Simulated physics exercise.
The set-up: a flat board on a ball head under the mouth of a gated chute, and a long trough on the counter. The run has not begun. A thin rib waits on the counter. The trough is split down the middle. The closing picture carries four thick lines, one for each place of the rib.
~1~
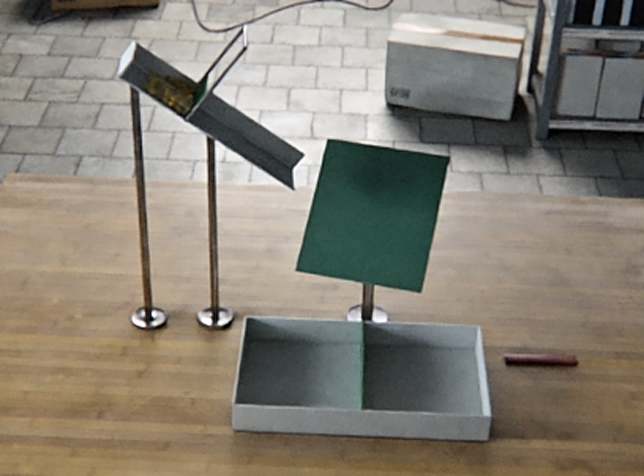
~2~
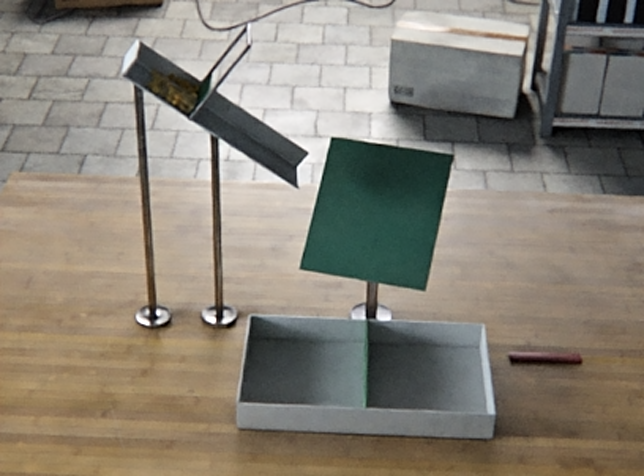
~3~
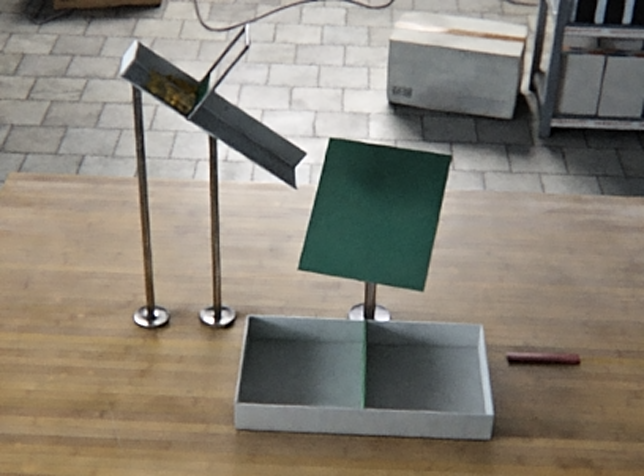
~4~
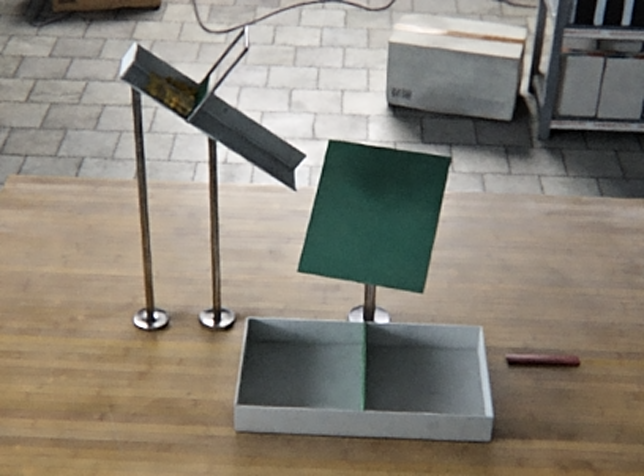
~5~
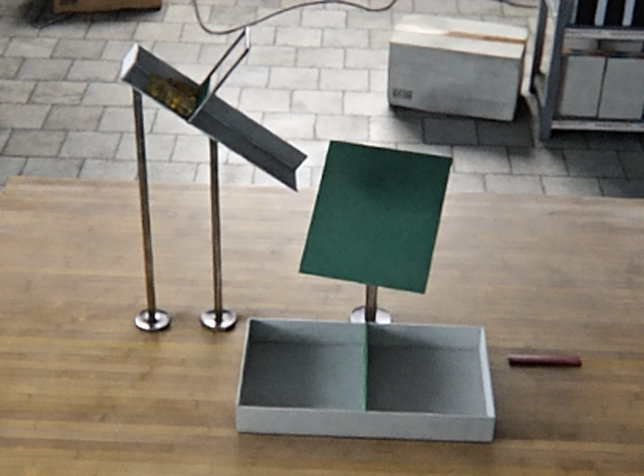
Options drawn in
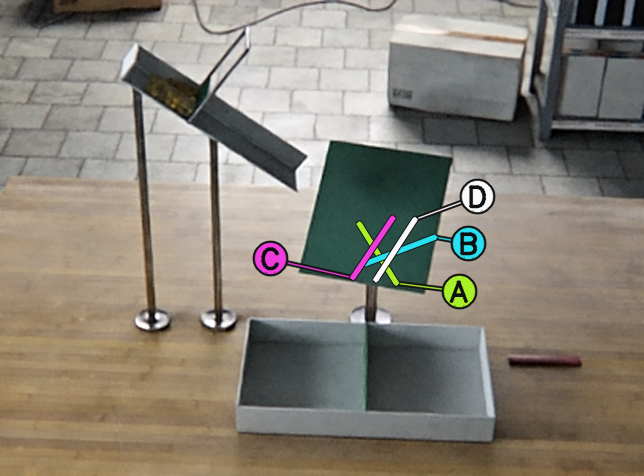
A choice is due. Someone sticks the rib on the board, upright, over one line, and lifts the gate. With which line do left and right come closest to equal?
Go for A.
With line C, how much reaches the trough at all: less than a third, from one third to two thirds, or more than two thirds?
It is more than two thirds.
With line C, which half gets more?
The left half.
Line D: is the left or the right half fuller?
More lands on the left.
On the marked copy, line A from (359, 223) to (396, 283); line B from (434, 237) to (365, 263); line C from (392, 217) to (352, 277); line D from (415, 219) to (375, 279).
Choosing A, of what is caught, about two thirds in the left half, about a third in the right.
Choosing B, of what is caught, nearly all in the left half, a small part in the right.
Choosing C, of what is caught, nearly all in the left half, a stray few in the right.
Choosing D, of what is caught, nearly all in the left half, a small part in the right.
